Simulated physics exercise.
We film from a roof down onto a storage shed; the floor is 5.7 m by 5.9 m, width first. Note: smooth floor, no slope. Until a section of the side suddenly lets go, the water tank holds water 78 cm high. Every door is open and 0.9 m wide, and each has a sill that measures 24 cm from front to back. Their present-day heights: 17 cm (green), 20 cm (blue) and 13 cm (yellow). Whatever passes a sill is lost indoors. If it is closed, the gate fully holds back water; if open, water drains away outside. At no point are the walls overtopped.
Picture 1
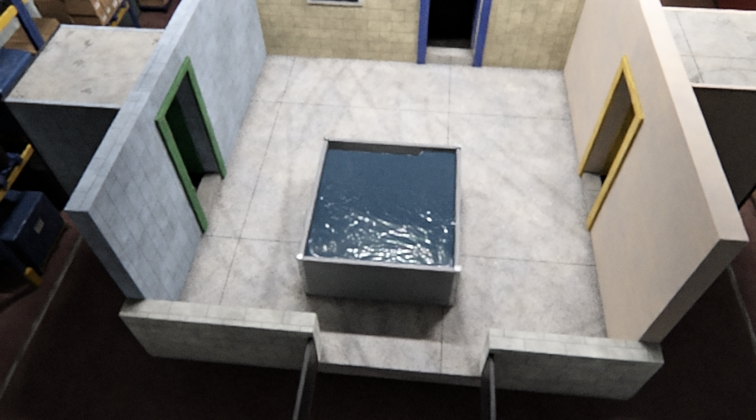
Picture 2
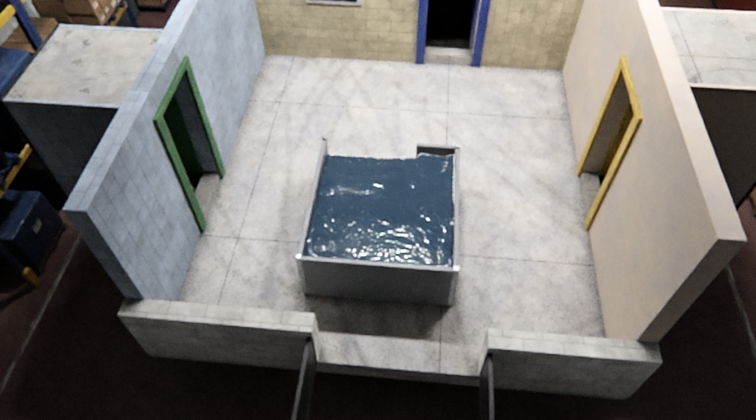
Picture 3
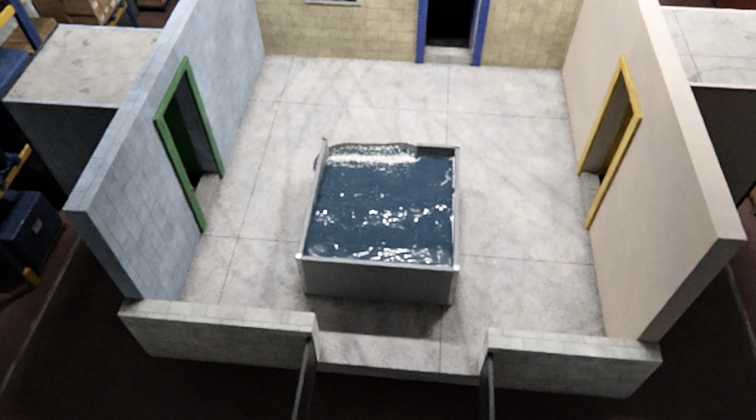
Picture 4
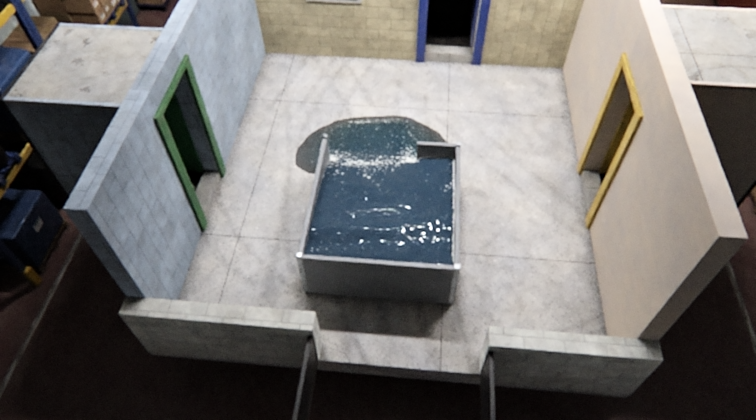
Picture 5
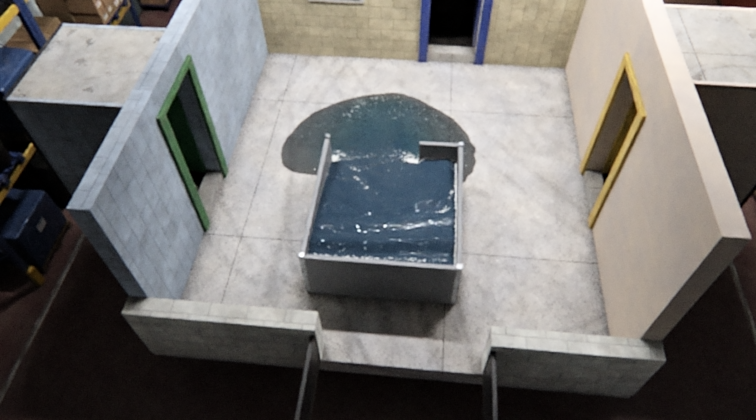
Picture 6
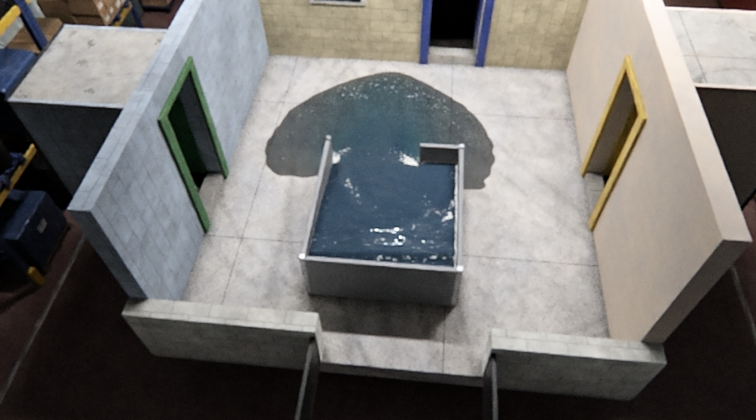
A square tank of dark blue water stood in a roofless shed with coloured doorways, then its far side opened and water poured out, spreading across the pale floor behind it in a widening rounded puddle.
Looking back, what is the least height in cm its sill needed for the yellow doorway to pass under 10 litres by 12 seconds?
Some 7.5 cm would have done it.
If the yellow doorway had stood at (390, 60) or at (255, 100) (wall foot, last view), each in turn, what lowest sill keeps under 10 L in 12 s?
In turn: Roughly 34 cm, roughly 23 cm.
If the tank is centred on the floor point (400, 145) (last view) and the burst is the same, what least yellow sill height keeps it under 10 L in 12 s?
Roughly 6.5 centimetres.
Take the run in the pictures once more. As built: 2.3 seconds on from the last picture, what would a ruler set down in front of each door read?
Green door: 0 cm; blue door: 22 cm; yellow door: 0 cm.
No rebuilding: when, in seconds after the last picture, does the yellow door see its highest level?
10.5 s.
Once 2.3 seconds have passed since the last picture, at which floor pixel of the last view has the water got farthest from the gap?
Close to pixel (562, 75).
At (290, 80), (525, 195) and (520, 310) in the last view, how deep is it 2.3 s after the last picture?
Close to 24, 0 and 0 cm, one after the other.
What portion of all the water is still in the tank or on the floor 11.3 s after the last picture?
Some 84 %.
Then, 0.7 s after the last picture water covers 40 % of the floor, deepest (38 cm) near (370, 64); it has not reached the yellow door.
Then, 2.3 s after the last picture water covers 45 % of the floor, deepest (34 cm) near (361, 64); it has not reached the yellow door.
Then, 11.3 s after the last picture water covers 100 % of the floor, deepest (13 cm) near (531, 164); 12 cm at the yellow door, 0 litres in over its 13 cm sill.
At the yellow door as built, the water peaked near 13 cm, 10.7 s after the last picture.
Run again over the same 12 s with other heights there, 18 litres in over 6 cm, 4 litres over 9.5 cm. The limit of 10 litres is kept from about 7.5 cm up.
